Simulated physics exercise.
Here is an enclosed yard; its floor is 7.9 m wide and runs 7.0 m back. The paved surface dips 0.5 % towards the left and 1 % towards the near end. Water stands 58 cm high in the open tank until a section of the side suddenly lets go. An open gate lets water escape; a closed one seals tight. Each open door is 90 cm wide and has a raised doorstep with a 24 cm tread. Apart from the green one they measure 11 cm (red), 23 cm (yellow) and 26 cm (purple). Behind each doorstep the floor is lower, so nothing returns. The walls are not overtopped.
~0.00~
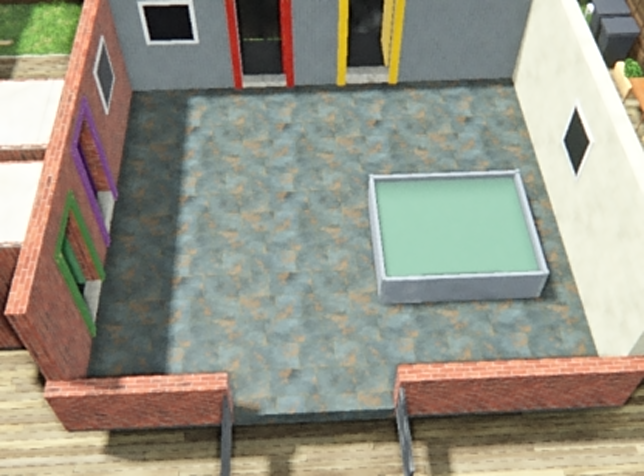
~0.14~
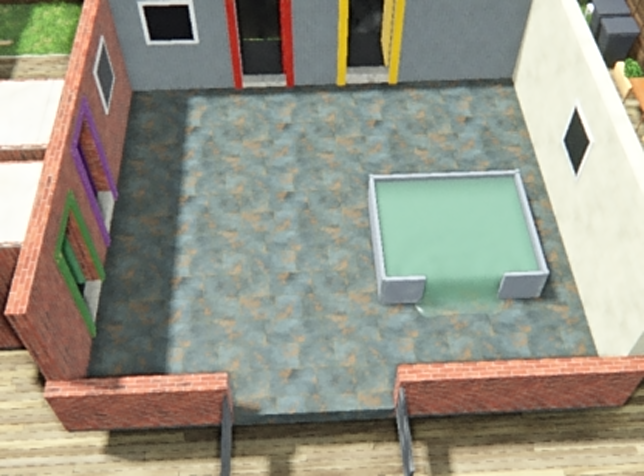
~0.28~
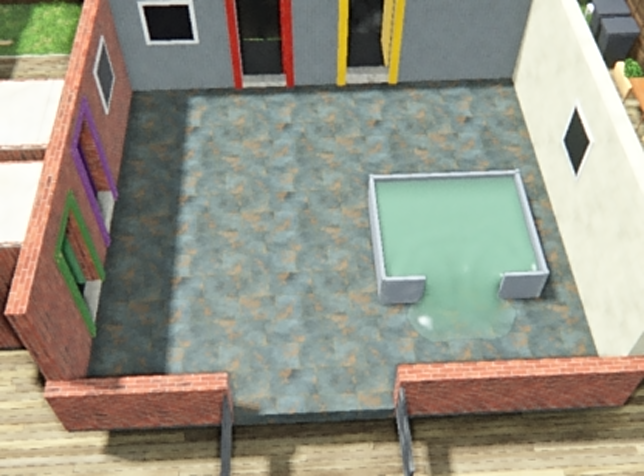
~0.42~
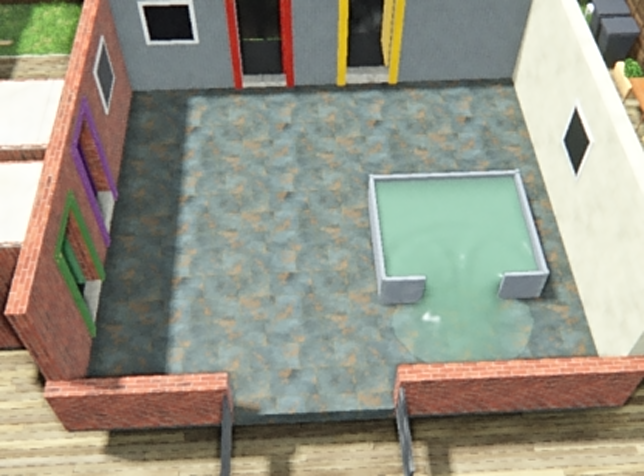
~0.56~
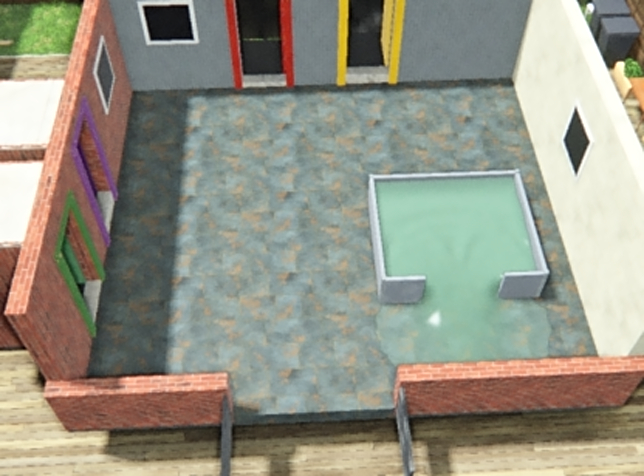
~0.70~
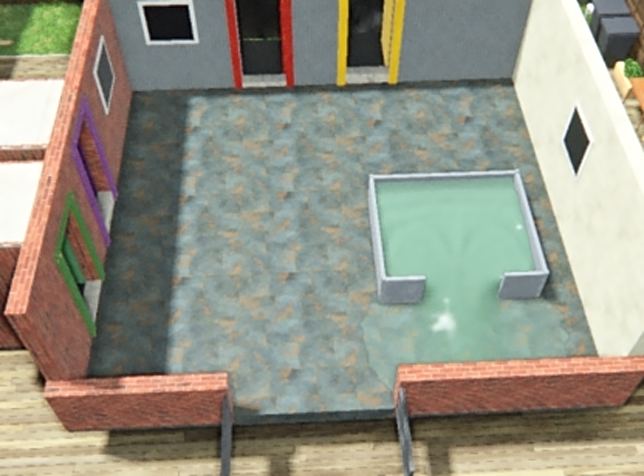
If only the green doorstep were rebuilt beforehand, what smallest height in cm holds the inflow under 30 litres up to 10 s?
Some 5.5 cm above the ground.
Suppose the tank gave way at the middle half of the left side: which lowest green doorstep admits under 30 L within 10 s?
About 14.0 cm.
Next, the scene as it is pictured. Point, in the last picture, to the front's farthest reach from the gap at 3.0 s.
Around (94, 407).
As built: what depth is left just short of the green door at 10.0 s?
Roughly 7.0 cm deep.
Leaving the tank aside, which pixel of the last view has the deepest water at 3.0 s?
At about (586, 384).
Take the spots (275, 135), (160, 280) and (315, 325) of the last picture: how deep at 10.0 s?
In that order: 2, 6 and 2 cm.
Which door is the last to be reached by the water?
It is the red one.
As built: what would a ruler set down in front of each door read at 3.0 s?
In cm: Red 0, yellow 0, purple 0, green 0.
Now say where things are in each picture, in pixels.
The open tank at (454, 225) is whole and still, 58 cm deep; the green door at (82, 269) is dry, in the first picture.
The gap is at (460, 291), the front 0.3 m out at (424, 312); the back of the open tank holds 58 cm, in the second picture.
The front is at (436, 338), 0.7 m from the gap at (460, 292); 0.9 m2 of floor is wet, 58 cm left at the back, in the third picture.
Water pours out at (460, 292) and has run 1.2 m, to a hidden place; about 8 cm deep outside, 58 cm at the back, in the fourth picture.
The front is at a hidden place, 1.6 m from the gap at (460, 292); 3.2 m2 of floor is wet, 56 cm left at the back, in the fifth picture.
The gap is at (460, 291), the front 1.7 m out at a hidden place; the back of the open tank holds 49 cm; the green door at (82, 269), 5.9 m from the gap, is still 4.6 m from the nearest water, in the sixth picture.
After 1.4 s water covers 10 % of the floor, deepest (44 cm) near (466, 379); it has not reached the green door.
After 3.0 s water covers 30 % of the floor, deepest (36 cm) near (586, 384); it has not reached the green door.
After 10.0 s water covers 85 % of the floor, deepest (12 cm) near (456, 390); 7 cm at the green door, 23 litres in over its 6 cm doorstep.
At the green door as built, the water arrived by 3.7 s and peaked near 10 cm at 4.2 s.
Run again over the same 10 s with other heights there, 38 litres in over 5 cm, 17 litres over 6.5 cm. The limit of 30 litres is kept from about 5.5 cm up.
